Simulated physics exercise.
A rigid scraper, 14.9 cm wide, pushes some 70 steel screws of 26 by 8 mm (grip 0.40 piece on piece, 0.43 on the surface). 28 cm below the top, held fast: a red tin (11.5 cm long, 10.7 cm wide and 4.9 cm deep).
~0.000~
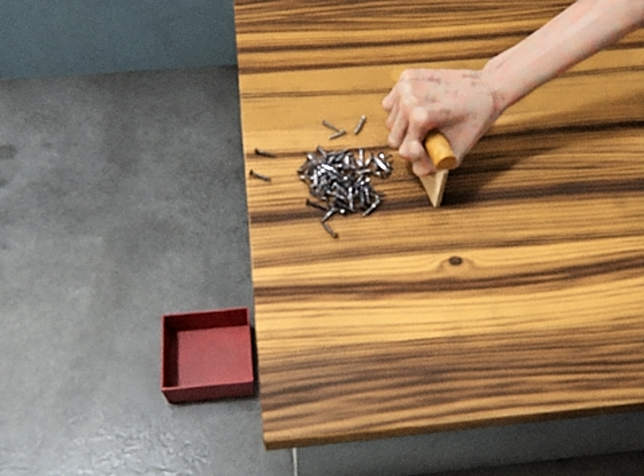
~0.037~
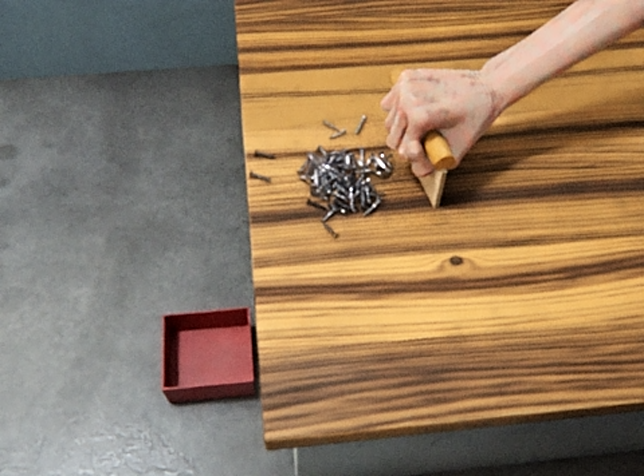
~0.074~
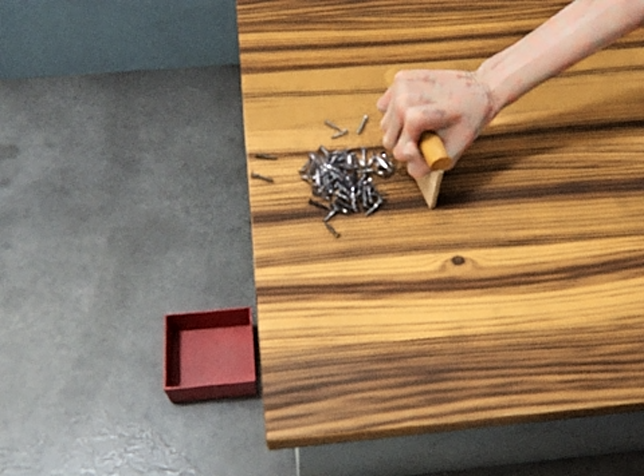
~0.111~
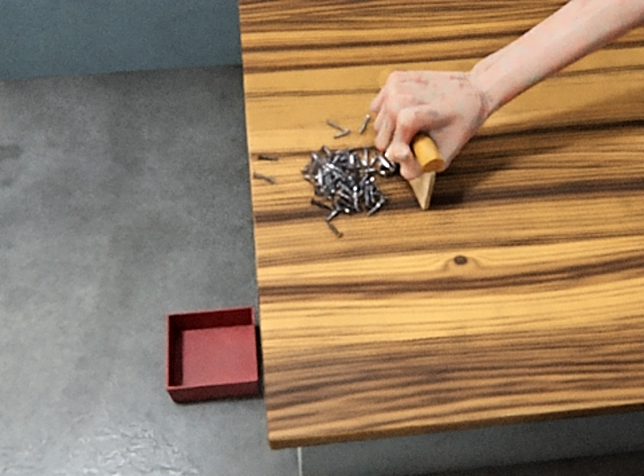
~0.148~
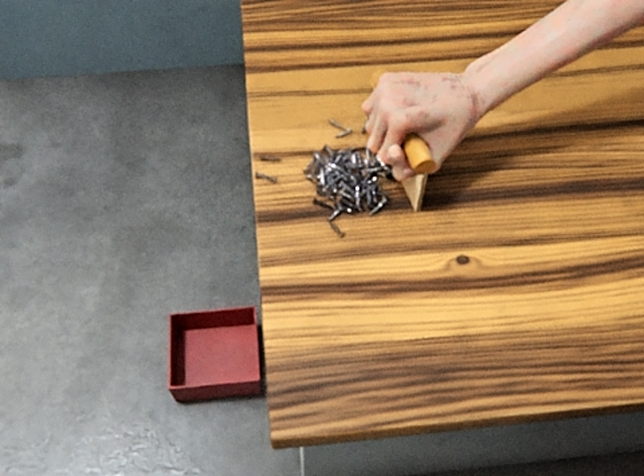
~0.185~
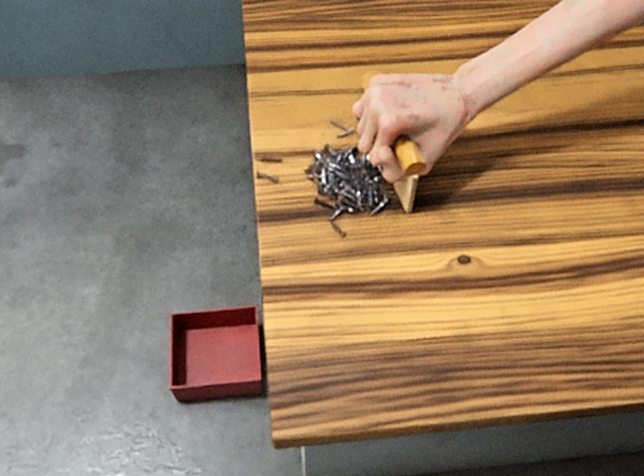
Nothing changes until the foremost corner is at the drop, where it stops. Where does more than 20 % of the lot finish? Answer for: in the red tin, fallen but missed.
In the red tin: Yes; fallen but missed: Yes.
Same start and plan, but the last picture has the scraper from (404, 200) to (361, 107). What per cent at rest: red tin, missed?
Red tin 60, missed 25.
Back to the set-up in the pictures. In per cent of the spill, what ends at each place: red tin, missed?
Red tin 30; missed 50.
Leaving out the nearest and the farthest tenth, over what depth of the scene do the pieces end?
About 16 cm.
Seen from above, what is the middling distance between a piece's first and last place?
About 20 cm.
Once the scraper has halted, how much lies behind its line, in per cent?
About 5 per cent.
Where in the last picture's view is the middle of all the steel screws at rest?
At about (216, 323).
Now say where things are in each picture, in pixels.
The first picture shows scraper from (443, 176) to (397, 87); moved 0.0 cm; 0 pieces shifted; middle of the spill at (340, 175); red tin at (206, 347).
The second picture shows scraper from (442, 176) to (396, 88); moved 0.2 cm; 0 pieces shifted; middle of the spill at (340, 175).
The third picture shows scraper from (438, 177) to (392, 88); moved 0.9 cm; 2 pieces shifted; middle of the spill at (342, 174).
The fourth picture shows scraper from (431, 178) to (386, 89); moved 2.0 cm; 2 pieces shifted; middle of the spill at (345, 174).
The fifth picture shows scraper from (422, 180) to (378, 91); moved 3.2 cm; 6 pieces shifted; middle of the spill at (347, 174).
The sixth picture shows scraper from (413, 182) to (370, 92); moved 4.4 cm; 12 pieces shifted; middle of the spill at (348, 174); red tin at (215, 346). Its speed is about 0.32 m/s, heading 7 degrees towards the viewer.
Then, at 0.42 s, scraper 12 cm from its start, spill 11 cm wide; still on top 100 %.
After 0.66 s, scraper 18 cm from its start, spill 13 cm wide; off the edge, not caught 50 %, still on top 50 %.
Then, at 0.87 s, scraper 18 cm from its start, spill 14 cm wide; red tin 25 %, off the edge, not caught 55 %, still on top 20 %.
At rest (1.8 s), red tin 30 %, fallen but missed 50 %, still on top 20 %.
